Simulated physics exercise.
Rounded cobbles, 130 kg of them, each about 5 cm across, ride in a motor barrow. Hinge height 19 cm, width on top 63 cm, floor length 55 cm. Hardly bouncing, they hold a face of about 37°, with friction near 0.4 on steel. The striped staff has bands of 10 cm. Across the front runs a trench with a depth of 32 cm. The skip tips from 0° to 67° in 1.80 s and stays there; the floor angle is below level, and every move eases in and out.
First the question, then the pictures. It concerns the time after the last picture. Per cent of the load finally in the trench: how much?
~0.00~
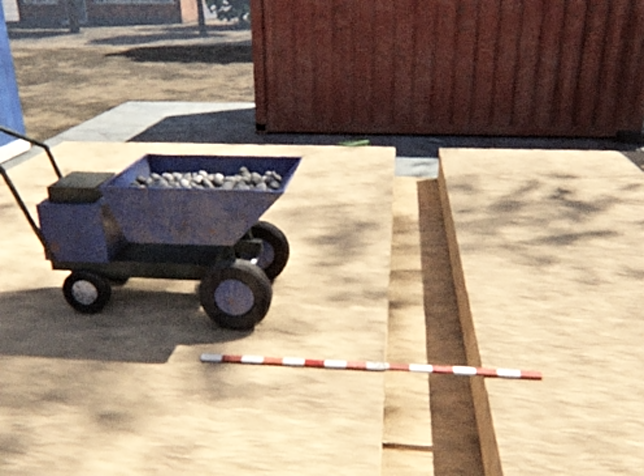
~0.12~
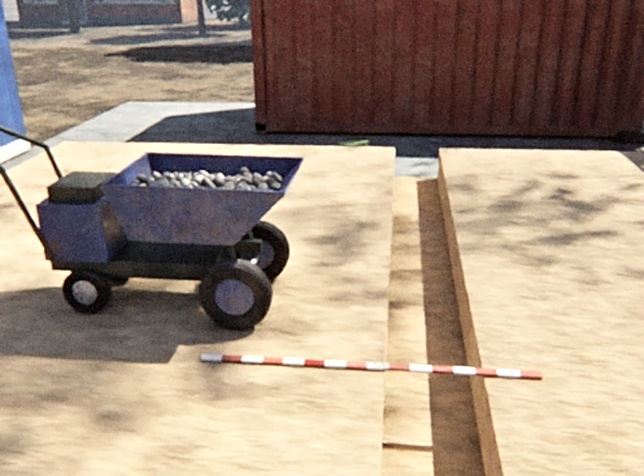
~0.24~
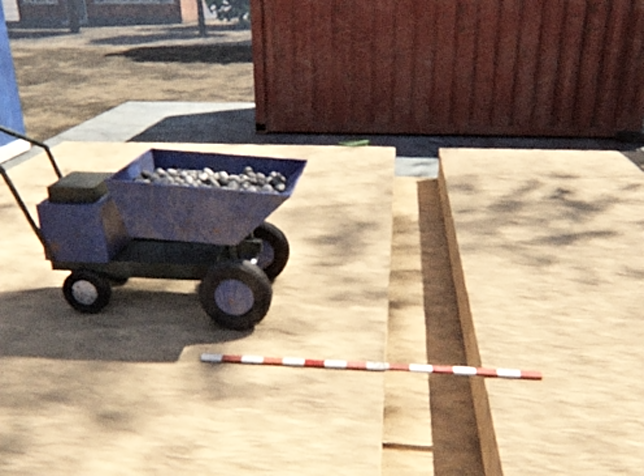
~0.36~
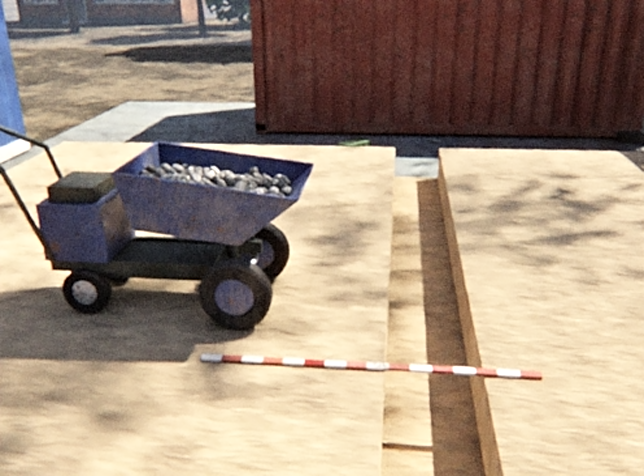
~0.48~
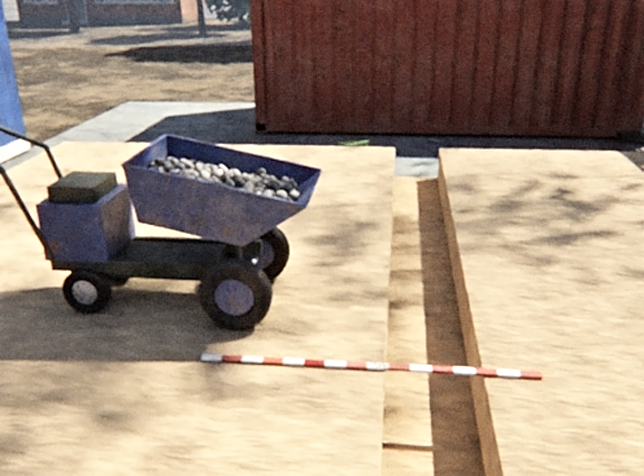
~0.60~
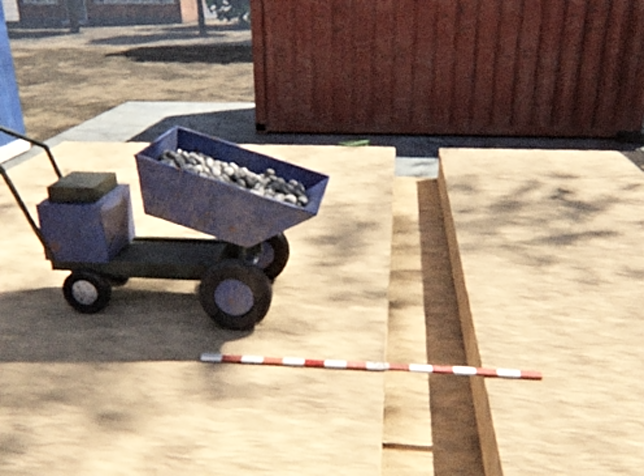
Approx. 89 %.
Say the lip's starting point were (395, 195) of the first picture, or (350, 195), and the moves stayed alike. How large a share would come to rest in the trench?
Around 40% for the first place and 95% for the second.
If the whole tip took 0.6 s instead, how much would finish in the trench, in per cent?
Roughly 95 per cent would.
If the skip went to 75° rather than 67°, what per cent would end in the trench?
Roughly 70% would end there.
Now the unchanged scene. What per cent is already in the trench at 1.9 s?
About 35 per cent by then.
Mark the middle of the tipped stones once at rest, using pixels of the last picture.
Roughly at (421, 348).
After 1.4 s the floor is at 57°; 100 % in the skip; the foremost stones are at (361, 263).
After 1.9 s the floor is at 67°; 52 % in the skip, 12 % short of the trench, 36 % in the trench; the foremost stones are at (461, 345).
After 2.2 s the floor is at 67°; 25 % in the skip, 13 % short of the trench, 63 % in the trench; the foremost stones are at (464, 354).
After 4.2 s the floor is at 67°; 0 % in the skip, 11 % short of the trench, 89 % in the trench; the foremost stones are at (464, 353).
